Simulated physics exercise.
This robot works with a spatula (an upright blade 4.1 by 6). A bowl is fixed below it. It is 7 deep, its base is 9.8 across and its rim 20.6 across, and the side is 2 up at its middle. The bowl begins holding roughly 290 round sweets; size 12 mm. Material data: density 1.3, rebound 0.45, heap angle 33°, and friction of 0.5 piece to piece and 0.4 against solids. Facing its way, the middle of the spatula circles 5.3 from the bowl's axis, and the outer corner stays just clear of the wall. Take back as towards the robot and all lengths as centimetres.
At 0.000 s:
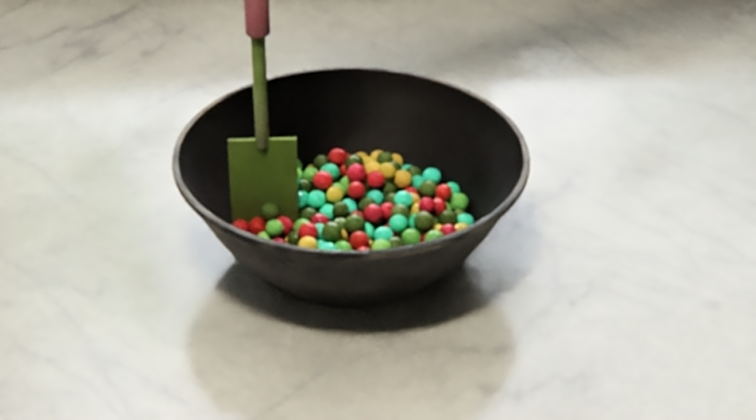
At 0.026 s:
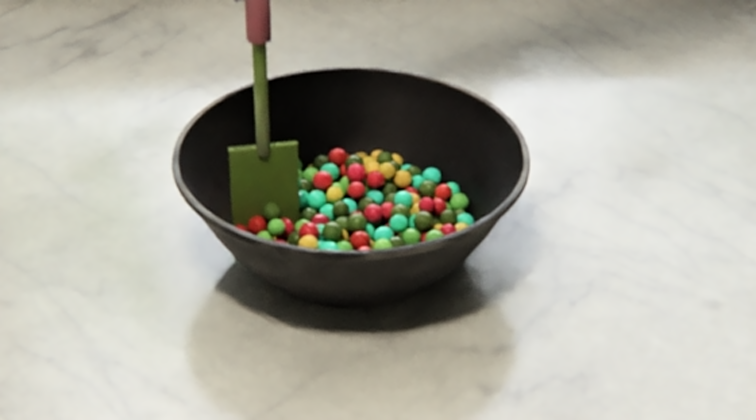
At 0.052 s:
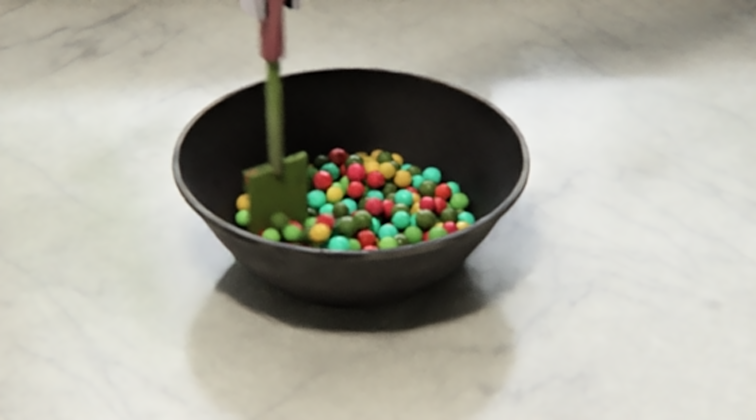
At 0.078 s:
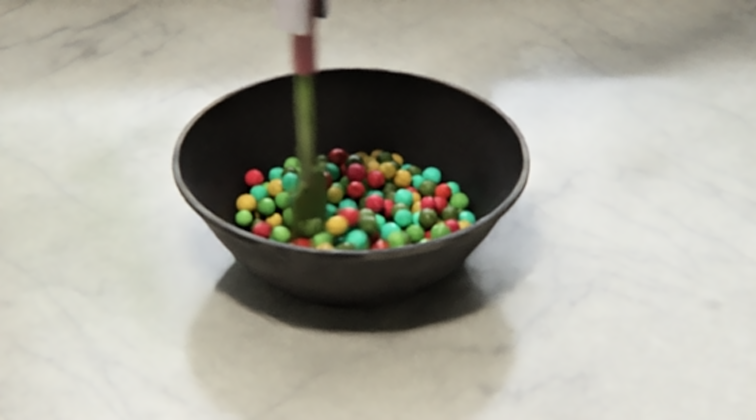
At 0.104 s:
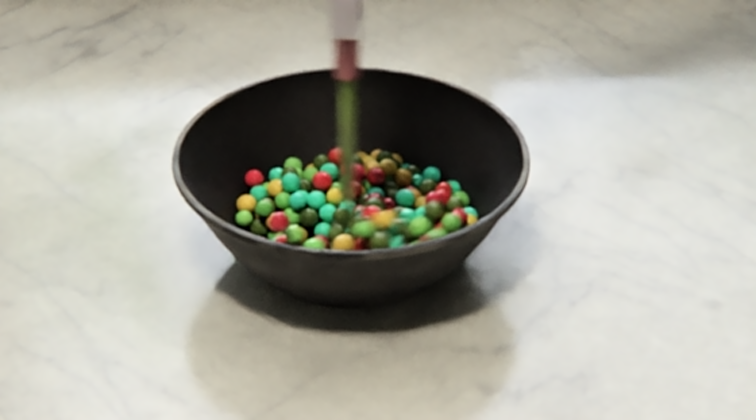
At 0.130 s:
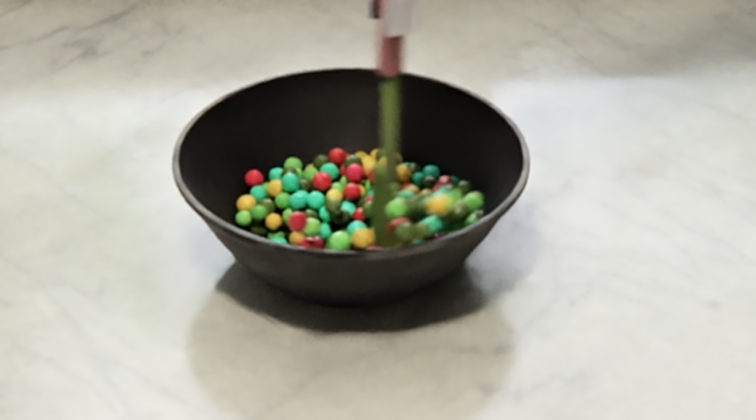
A black bowl of small round sweets in red, green, turquoise and yellow sits on a pale marbled surface, seen from slightly above by a still camera. An upright green spatula with a pinkish handle stands inside at the left. The spatula sweeps through the near side of the sweets to the right, turning as it goes, and pushes some into a blurred tumble at the right.
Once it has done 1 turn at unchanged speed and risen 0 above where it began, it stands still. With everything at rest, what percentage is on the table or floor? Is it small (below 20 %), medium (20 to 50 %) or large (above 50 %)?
It is medium.
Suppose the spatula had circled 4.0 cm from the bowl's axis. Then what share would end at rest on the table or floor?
That would come to roughly 10 percent.
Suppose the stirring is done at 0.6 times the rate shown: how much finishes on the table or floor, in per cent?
I'd say about 5 %.
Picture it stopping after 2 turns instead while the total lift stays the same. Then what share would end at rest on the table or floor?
Roughly 35 per cent would end up there.
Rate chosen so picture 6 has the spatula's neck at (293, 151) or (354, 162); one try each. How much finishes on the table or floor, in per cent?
Close to 0 and 15 in a hundred.
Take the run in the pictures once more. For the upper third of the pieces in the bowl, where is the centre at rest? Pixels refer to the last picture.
I'd say close to (306, 250).
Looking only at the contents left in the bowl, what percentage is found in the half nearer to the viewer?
Some 60 per cent.
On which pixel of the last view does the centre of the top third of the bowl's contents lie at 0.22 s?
Near (439, 140).
By 0.22 s, 202° round, highest piece 12 above the table; 274 in the bowl, 20 in flight or on the tool.
By 0.31 s, 294° round, highest piece 12 above the table; 246 in the bowl, 9 on the table or floor, 39 in flight or on the tool.
By 0.56 s, 0° round, highest piece 8 above the table; 211 in the bowl, 80 on the table or floor, 3 in flight or on the tool.
By 1.26 s, 0° round, highest piece 5 above the table; 211 in the bowl, 83 on the table or floor.
Final count, 211 in the bowl, 83 on the table or floor. That is 28 % on the table or floor.
